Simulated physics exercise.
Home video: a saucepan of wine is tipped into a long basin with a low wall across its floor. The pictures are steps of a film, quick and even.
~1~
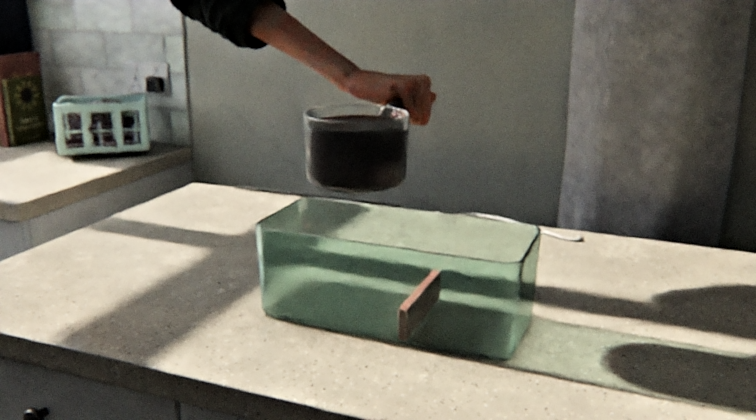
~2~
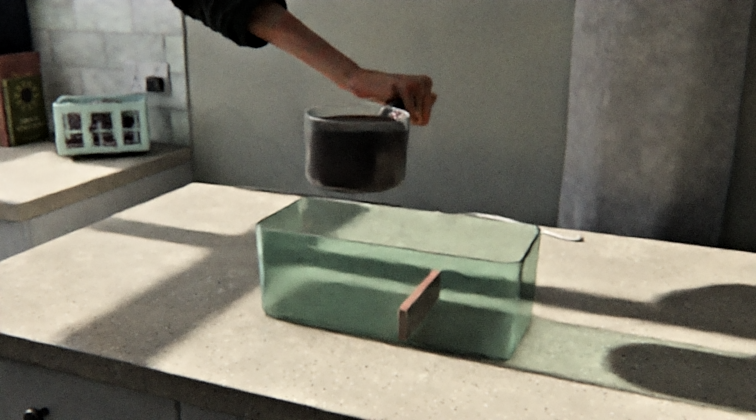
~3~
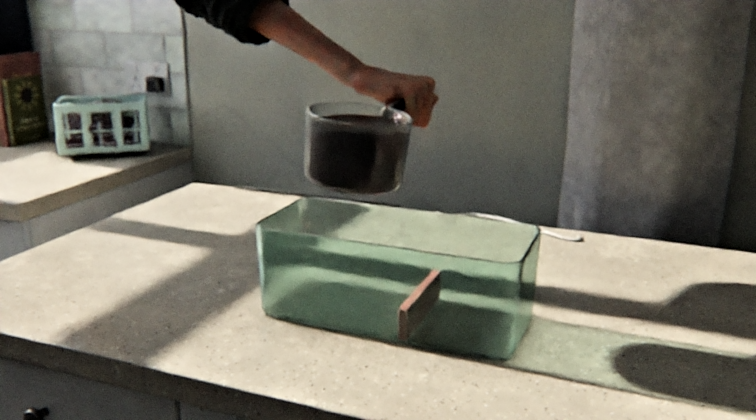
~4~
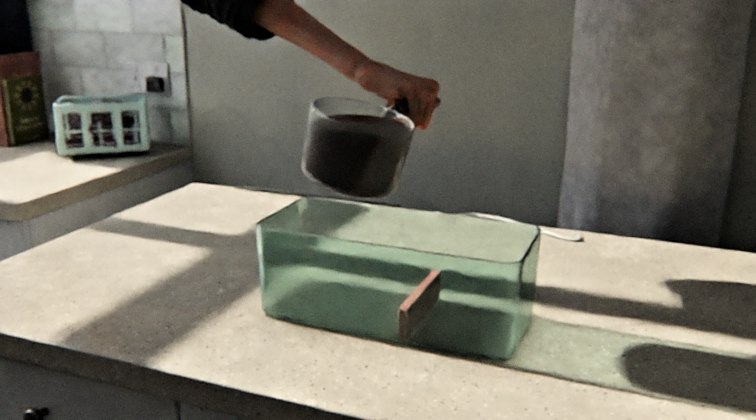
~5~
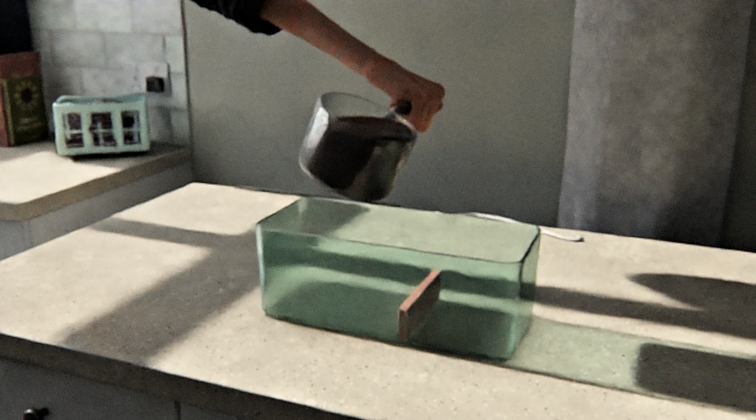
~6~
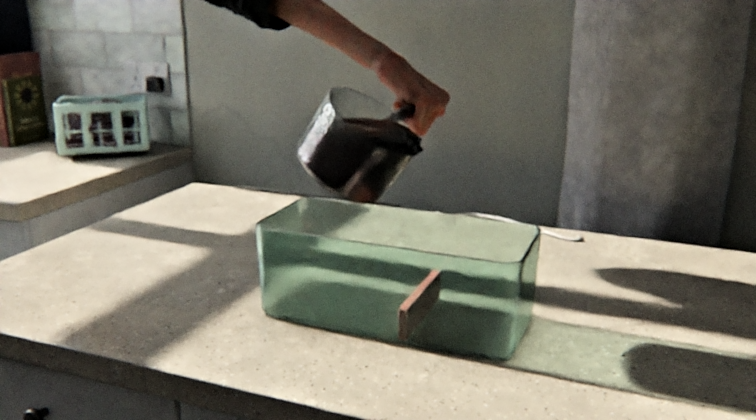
A hand held a clear pot of dark liquid above a long green glass basin on a sunlit counter, keeping it nearly level at first, then steadily tilted it down toward the right.
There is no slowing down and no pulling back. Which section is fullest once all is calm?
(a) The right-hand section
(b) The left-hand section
a.
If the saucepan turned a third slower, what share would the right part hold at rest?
I'd say roughly 85 in every hundred ends up there.
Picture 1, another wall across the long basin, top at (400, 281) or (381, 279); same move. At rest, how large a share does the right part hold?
First try close to 90 percent, second try close to 95 percent.
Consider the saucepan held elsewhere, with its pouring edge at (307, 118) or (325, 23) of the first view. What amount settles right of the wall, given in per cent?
Roughly 15 % and 5 %.
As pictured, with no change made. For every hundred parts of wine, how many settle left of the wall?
25 % or thereabouts.
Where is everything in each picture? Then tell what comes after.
In the first frame, it leans 0°; its right rim is at (405, 119); the wine meets the walls at (314, 120) and (405, 128); the long basin's rim runs from (279, 212) to (532, 246); the wall's top is at (421, 290).
In the second frame, it leans 2°; its right rim is at (406, 120); the wine meets the walls at (315, 119) and (405, 128).
In the third frame, it leans 6°; its right rim is at (408, 125); the wine meets the walls at (317, 118) and (407, 129).
In the fourth frame, it leans 14°; its right rim is at (410, 133); the wine meets the walls at (317, 119) and (410, 132).
In the fifth frame, it leans 23°; its right rim is at (412, 143); the wine meets the walls at (316, 126) and (414, 135).
In the sixth frame, it leans 35°; its right rim is at (413, 155); the wine meets the walls at (313, 127) and (415, 146); 3 per cent is over the edge.
A moment on, the tilt is 98° and 38 per cent is still to pour, 1 is left of the wall and 33 right of it.
Next, the tilt is 102° and 10 per cent is still to pour, 10 is left of the wall and 74 right of it.
Then the tilt is 102° and 2 per cent is still to pour, 18 is left of the wall and 78 right of it.
Later the tilt is 102° and 0 per cent is still to pour, 18 is left of the wall and 80 right of it.
At rest 23 per cent lies left of the wall, 77 right of it and 1 outside.
